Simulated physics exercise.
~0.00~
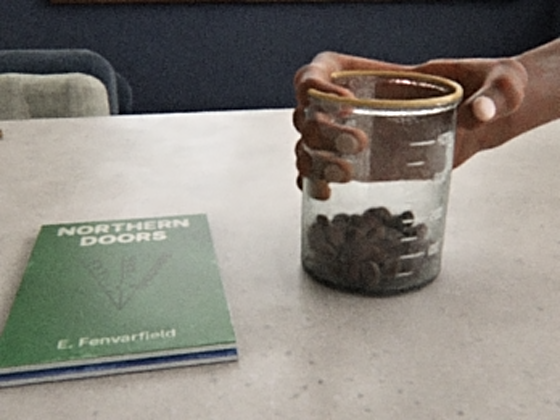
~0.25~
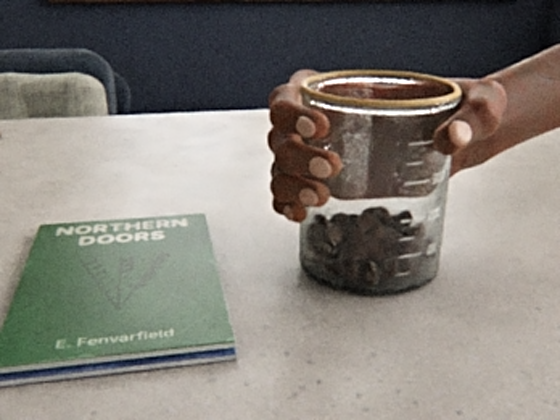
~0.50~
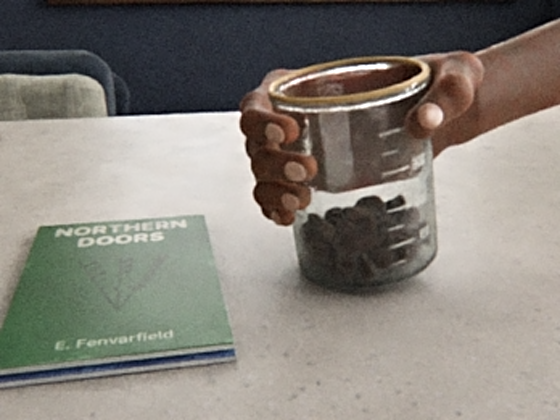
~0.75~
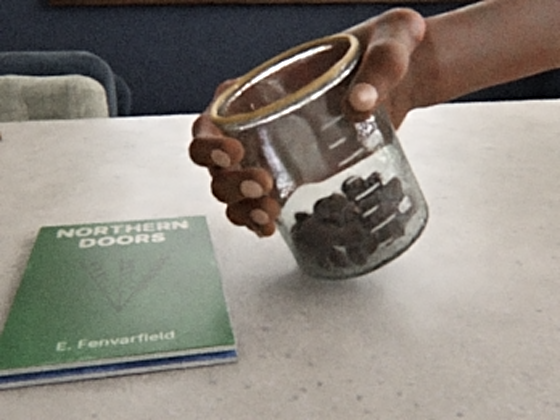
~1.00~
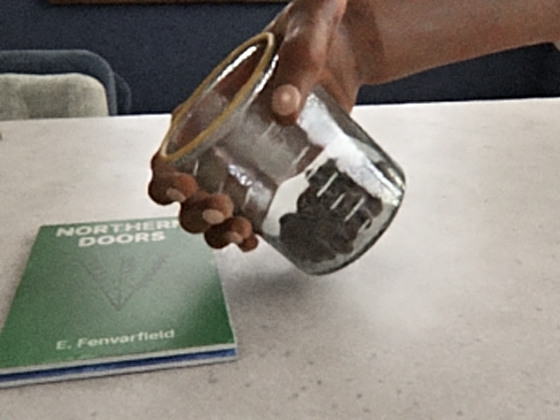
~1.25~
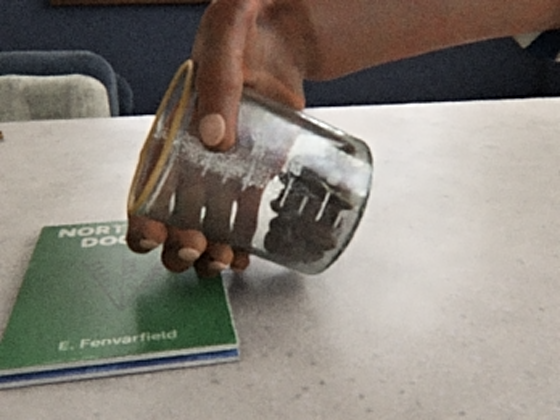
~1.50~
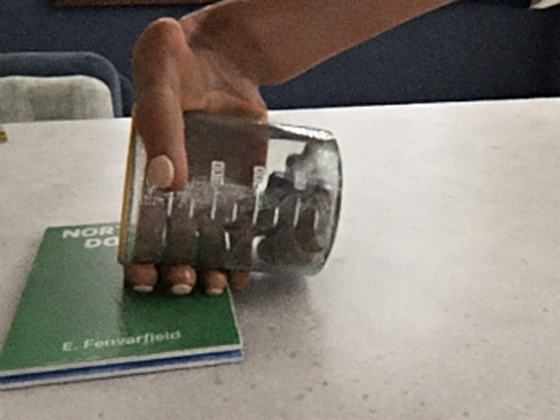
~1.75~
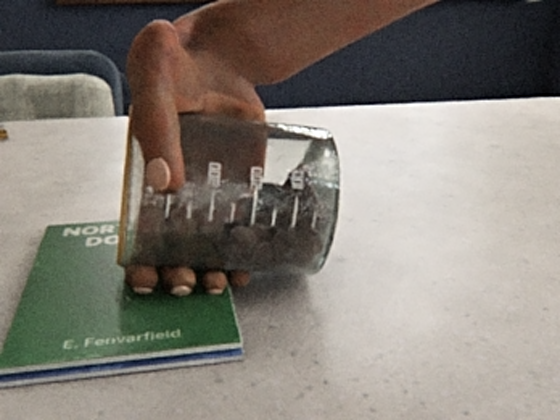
A clear glass beaker with a yellowish rim and small dark pieces in its base stands upright on a pale speckled counter, gripped by a hand reaching in from the right. The slightly swaying view looks across the counter, with a green book titled Northern Doors on top of a low pile at left and a grey chair before a dark blue wall behind. The hand tips the beaker leftward, moving it toward the books. As it nears its side, the pieces slide along the glass toward the rim. Finally it lies almost flat against the pile, still held, with everything inside.
